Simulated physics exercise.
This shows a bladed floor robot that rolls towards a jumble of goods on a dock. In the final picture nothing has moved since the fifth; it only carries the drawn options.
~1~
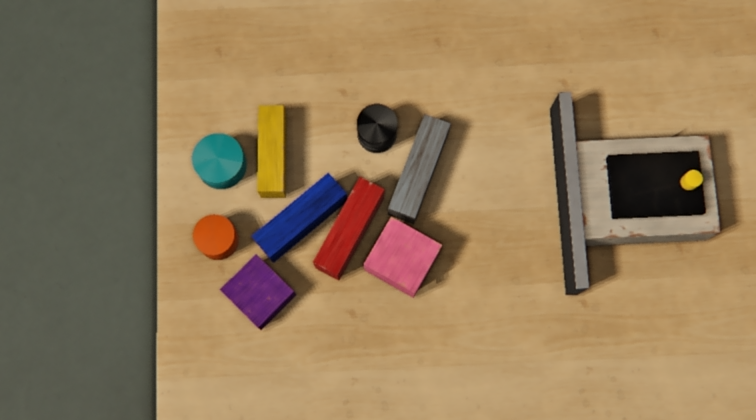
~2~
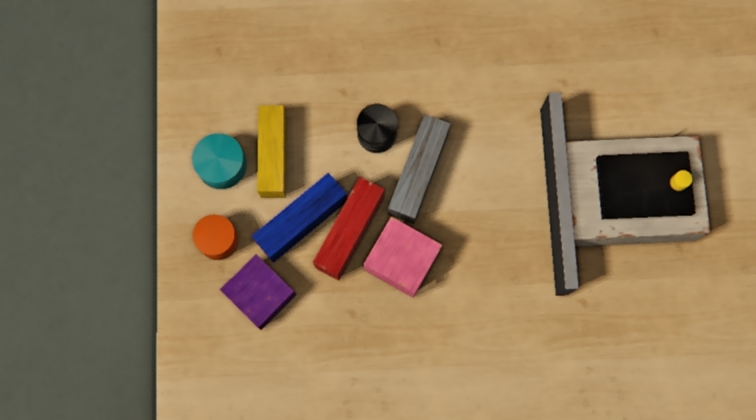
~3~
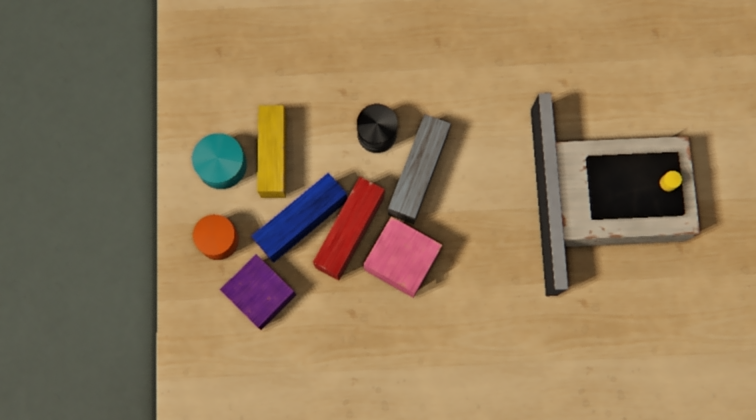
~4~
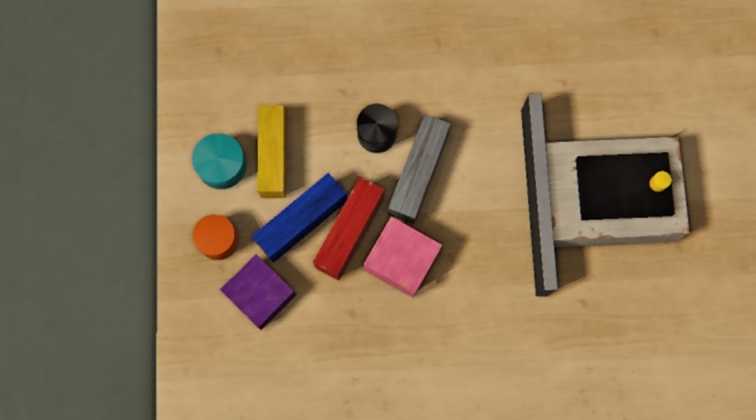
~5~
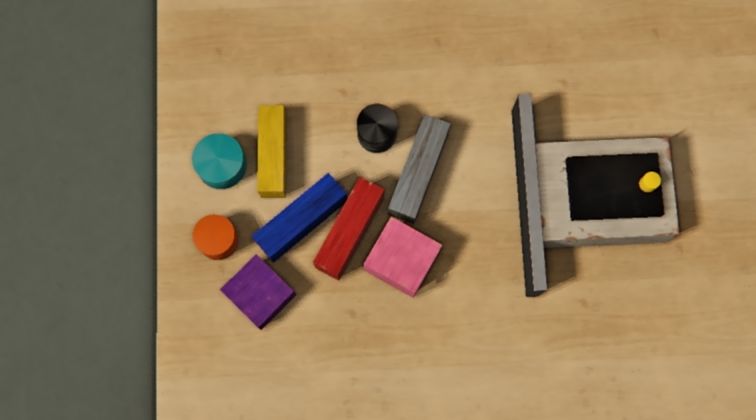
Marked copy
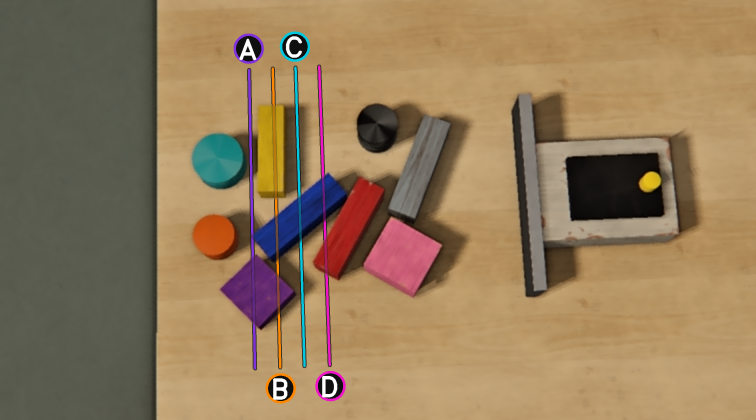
Bladed floor robot rolling slowly left a short way across a wooden surface, facing a motionless jumble of coloured blocks and canisters.
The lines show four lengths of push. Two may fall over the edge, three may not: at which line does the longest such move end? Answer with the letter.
No third one falls up to A.
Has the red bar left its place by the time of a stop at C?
Yes.
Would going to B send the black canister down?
By then, no.
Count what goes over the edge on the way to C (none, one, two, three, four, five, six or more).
In all, none.
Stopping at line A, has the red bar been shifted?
By then, yes.
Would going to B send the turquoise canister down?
Yes.
On the copy, A at (252, 214); B at (276, 213); C at (300, 212); D at (324, 211).
On A. First, robot (507, 191); black canister (370, 130); pink crate (388, 261).
Then, robot (404, 196); orange canister (190, 229); turquoise canister (193, 156).
Finally, robot (327, 199); orange canister over the edge; turquoise canister over the edge; two fallen.
By contrast, B is within the limit but short; C is within the limit but short; D is within the limit but short.
